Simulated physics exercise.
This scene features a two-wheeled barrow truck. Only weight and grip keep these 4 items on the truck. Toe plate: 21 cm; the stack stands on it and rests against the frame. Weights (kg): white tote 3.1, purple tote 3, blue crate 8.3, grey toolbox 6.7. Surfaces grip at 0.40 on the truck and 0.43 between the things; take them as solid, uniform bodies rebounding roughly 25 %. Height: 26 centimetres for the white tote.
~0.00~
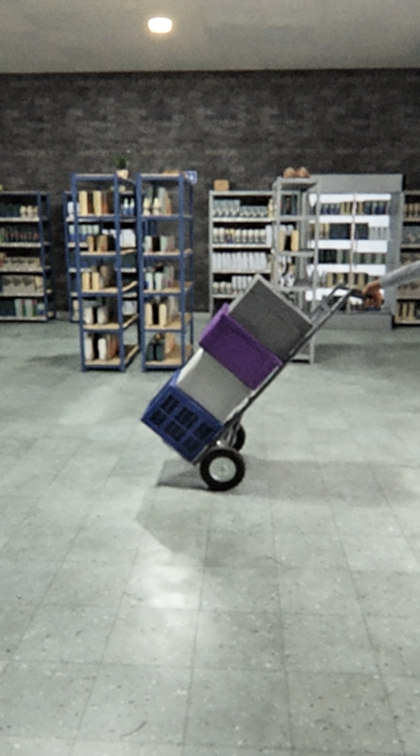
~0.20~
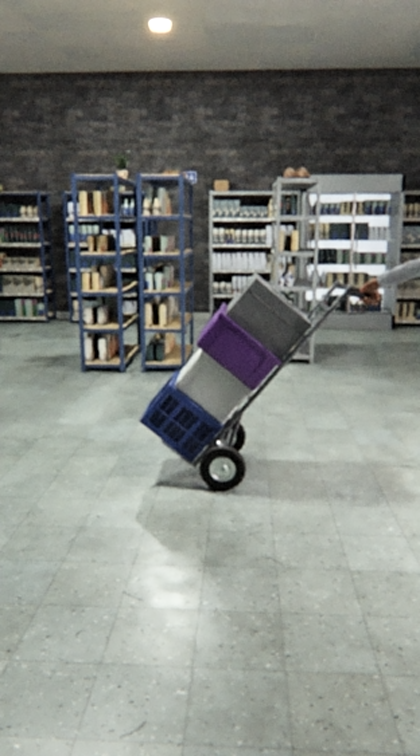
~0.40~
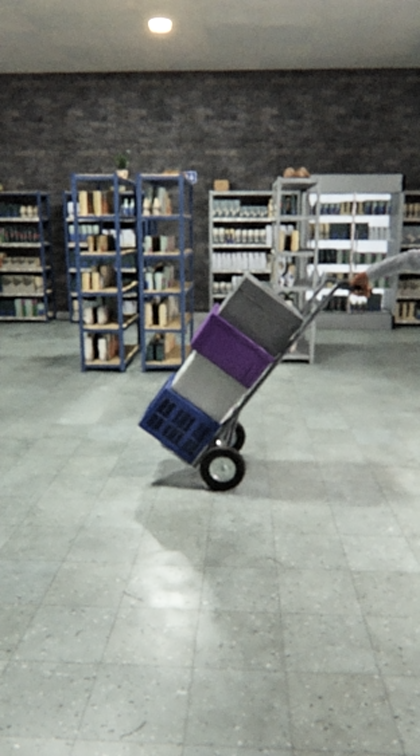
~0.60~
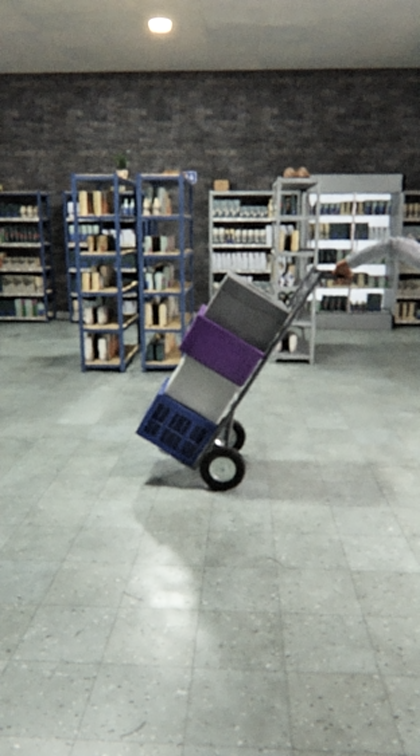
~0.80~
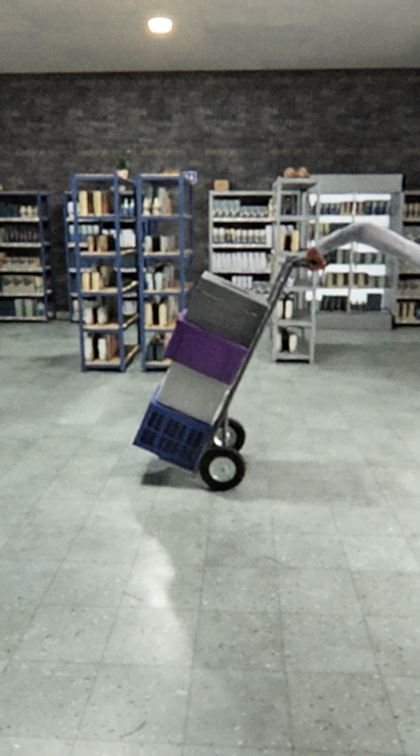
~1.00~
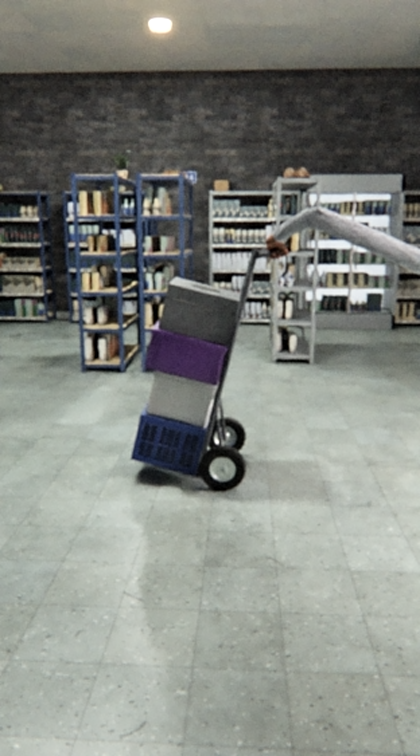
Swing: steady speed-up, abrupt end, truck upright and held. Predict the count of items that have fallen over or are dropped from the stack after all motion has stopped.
The load will shed three pieces or more.
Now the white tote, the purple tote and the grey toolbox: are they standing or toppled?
Final state - white tote: Goes over; purple tote: Goes over; grey toolbox: Goes over.
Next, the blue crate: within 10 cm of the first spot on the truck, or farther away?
Outcome for the blue crate: In place.
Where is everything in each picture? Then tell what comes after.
In the first picture, 40° short of upright; white tote (216, 381); purple tote (240, 346).
In the second picture, 39° short of upright; blue crate (184, 415); grey toolbox (268, 315).
In the third picture, 36° short of upright; blue crate (182, 417); grey toolbox (260, 313).
In the fourth picture, 31° short of upright; blue crate (179, 420); grey toolbox (247, 310).
In the fifth picture, 24° short of upright; blue crate (175, 426); grey toolbox (227, 309).
In the sixth picture, 14° short of upright; white tote (184, 392); purple tote (189, 350).
Around 1.40 s, truck upright; purple tote tipped 9° against what carries it near (148, 360); white tote tipped 9° against what carries it near (161, 400); grey toolbox tipped 9° against what carries it.
Around 2.10 s, truck upright; purple tote tipped 36° against what carries it near (117, 360); white tote tipped 36° against what carries it near (147, 391); grey toolbox tipped 36° against what carries it.
Around 2.30 s, truck upright; grey toolbox now dropped from the stack; purple tote tipped 57° against what carries it near (94, 372); white tote tipped 57° against what carries it near (133, 389).
Around 2.50 s, truck upright; purple tote now dropped from the stack; white tote on its side near (111, 397); blue crate tipped 4° against what carries it.
Finally (3.2 s), dropped from the stack, purple tote and grey toolbox; on their side or leaning hard on the truck, white tote; blue crate still in place (within 10 cm). Final places as that camera would see them, white tote near (105, 408), purple tote near (59, 433).
